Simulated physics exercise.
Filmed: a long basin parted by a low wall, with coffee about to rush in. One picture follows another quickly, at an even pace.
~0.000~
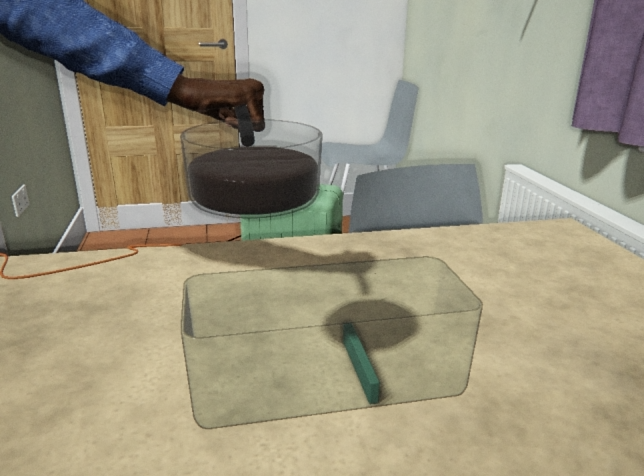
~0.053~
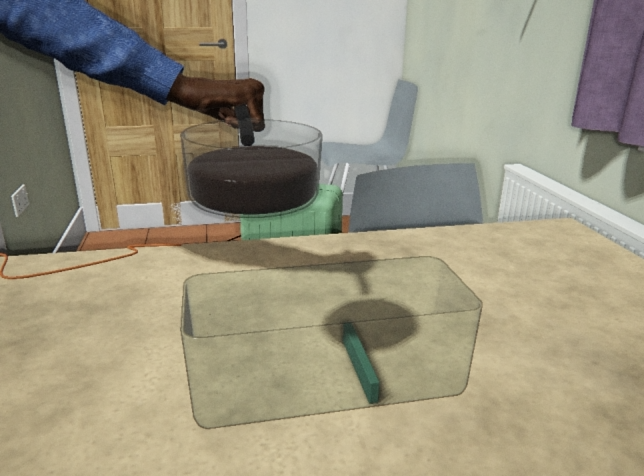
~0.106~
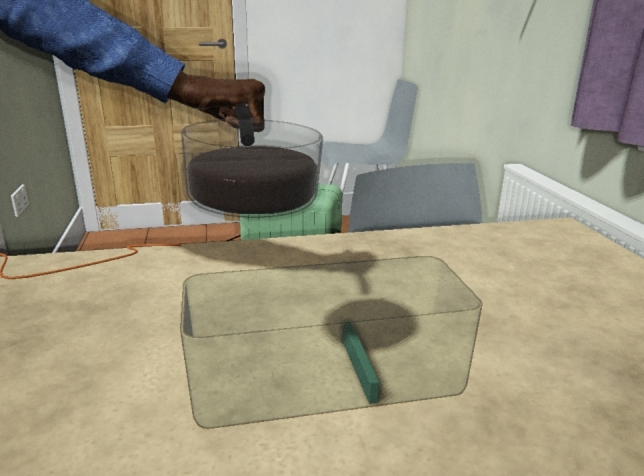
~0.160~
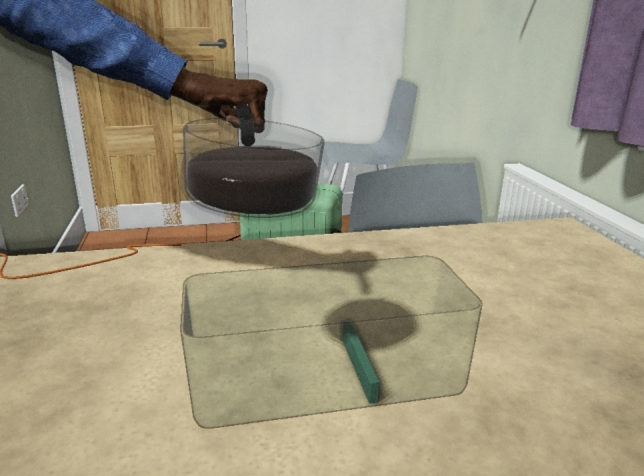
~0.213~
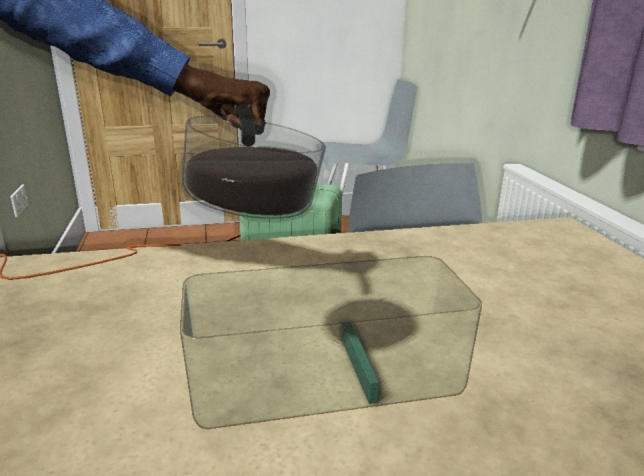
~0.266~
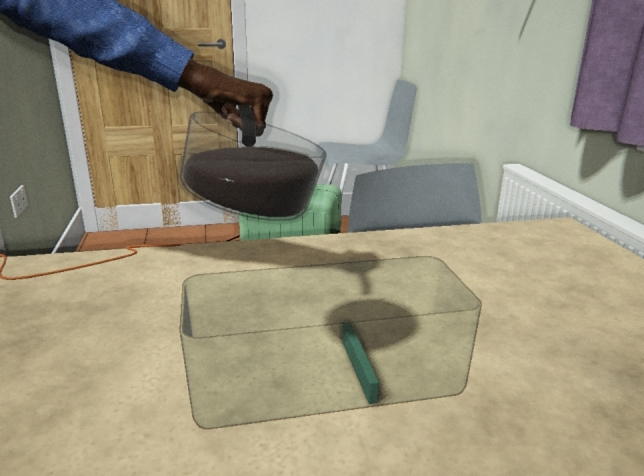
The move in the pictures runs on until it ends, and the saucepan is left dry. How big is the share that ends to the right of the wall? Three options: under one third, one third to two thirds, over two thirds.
Answer: One third to two thirds.
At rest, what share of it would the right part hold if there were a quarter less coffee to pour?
It would be somewhere near 30 %.
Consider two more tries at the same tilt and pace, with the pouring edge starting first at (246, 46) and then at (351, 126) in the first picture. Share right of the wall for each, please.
10 % and 75 %.
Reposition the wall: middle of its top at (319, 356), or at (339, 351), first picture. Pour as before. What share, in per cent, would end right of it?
90 % and 70 %, roughly.
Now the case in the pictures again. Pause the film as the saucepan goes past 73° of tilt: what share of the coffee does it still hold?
55 per cent, roughly.
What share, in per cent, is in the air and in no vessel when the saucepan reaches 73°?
Close to 40 per cent.
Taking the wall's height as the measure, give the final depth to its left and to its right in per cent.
Left: 30 %. Right: 50 %.
A moment on, the saucepan is tipped part way and 54 per cent is still to pour, 3 is left of the wall and 4 right of it.
Next, the saucepan is tipped right over and 11 per cent is still to pour, 28 is left of the wall and 48 right of it.
Then the saucepan is tipped right over and 0 per cent is still to pour, 49 is left of the wall and 48 right of it.
Later the saucepan is tipped right over and 0 per cent is still to pour, 50 is left of the wall and 48 right of it.
Finally, 50 per cent lies left of the wall, 48 right of it and 1 outside.
